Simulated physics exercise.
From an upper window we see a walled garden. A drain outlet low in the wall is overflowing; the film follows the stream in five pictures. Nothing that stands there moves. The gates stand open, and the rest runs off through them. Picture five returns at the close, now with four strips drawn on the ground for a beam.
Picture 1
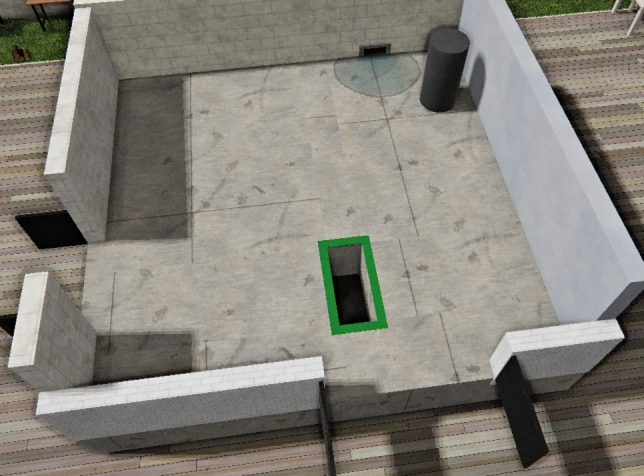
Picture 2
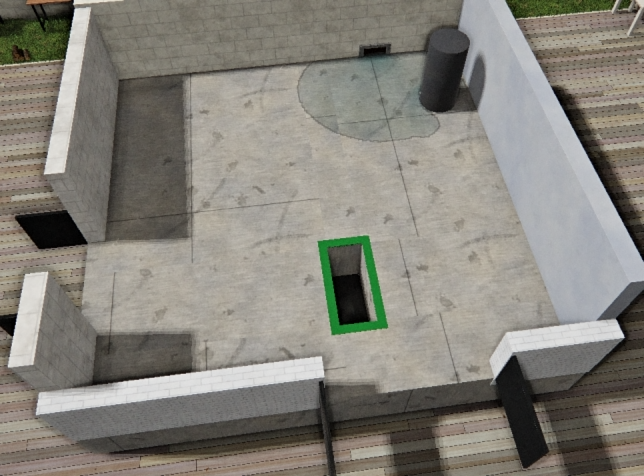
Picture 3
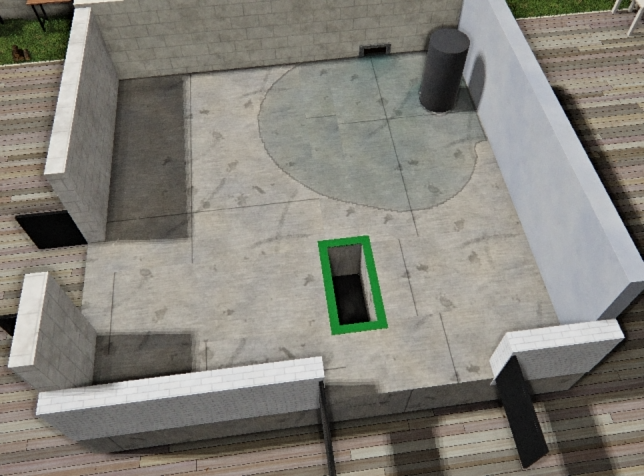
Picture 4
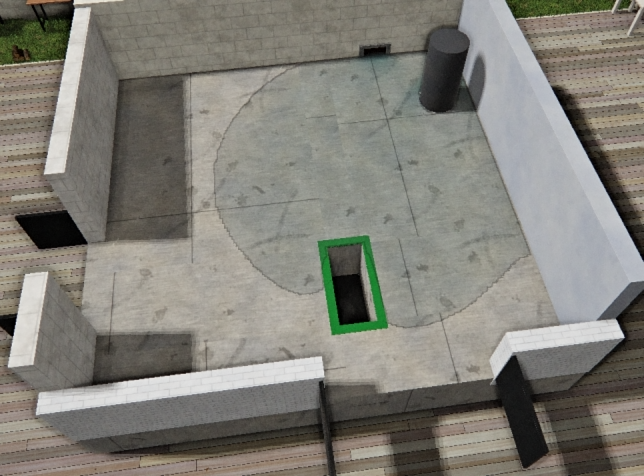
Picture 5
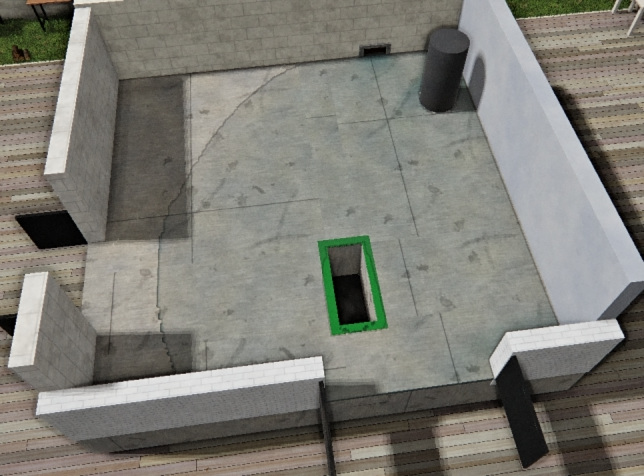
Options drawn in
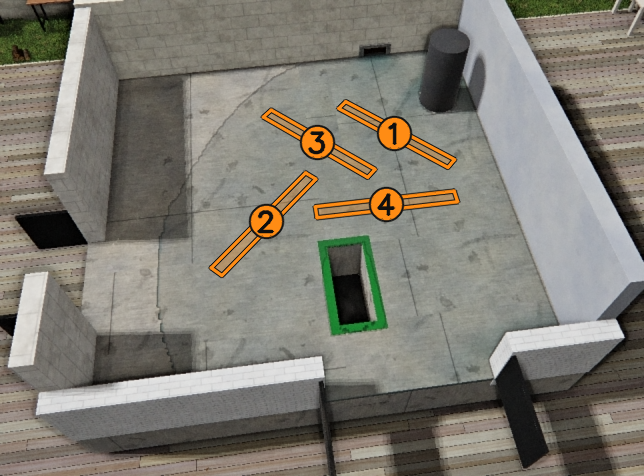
Water spread from a small opening in the back wall across the walled yard's pale floor, passing around a dark cylinder, then reached the green-edged hole and covered most of the ground around it.
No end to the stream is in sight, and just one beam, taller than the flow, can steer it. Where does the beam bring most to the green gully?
Use place 2.
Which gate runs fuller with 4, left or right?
The right gate.
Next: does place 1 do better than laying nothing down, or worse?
It is worse.
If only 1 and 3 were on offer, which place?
The answer is 1.
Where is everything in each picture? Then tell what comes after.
Outfall at (375, 50); green gully at (351, 283); open gate at (101, 284); open gate at (406, 371); front seen at (404, 86), 4 % of the ground wet; green gully still dry, in the first frame.
Front seen at (371, 137), 12 % of the ground wet; green gully still dry, in the second frame.
Front seen at (419, 203), 27 % of the ground wet; green gully still dry, in the third frame.
Front seen at (391, 317), 49 % of the ground wet; green gully taking water, in the fourth frame.
Front seen at (206, 345), 69 % of the ground wet; green gully taking water, in the fifth frame.
On the marked copy, 1 from (342, 105) to (451, 163); 2 from (216, 271) to (310, 176); 3 from (267, 113) to (371, 173); 4 from (316, 212) to (455, 196).
Choosing 1, about 15 % of the stream goes into the green gully, about 85 % out by the gates.
Choosing 2, about 29 % of the stream goes into the green gully, about 71 % out by the gates.
Choosing 3, about 12 % of the stream goes into the green gully, about 87 % out by the gates.
Choosing 4, about 14 % of the stream goes into the green gully, about 86 % out by the gates.
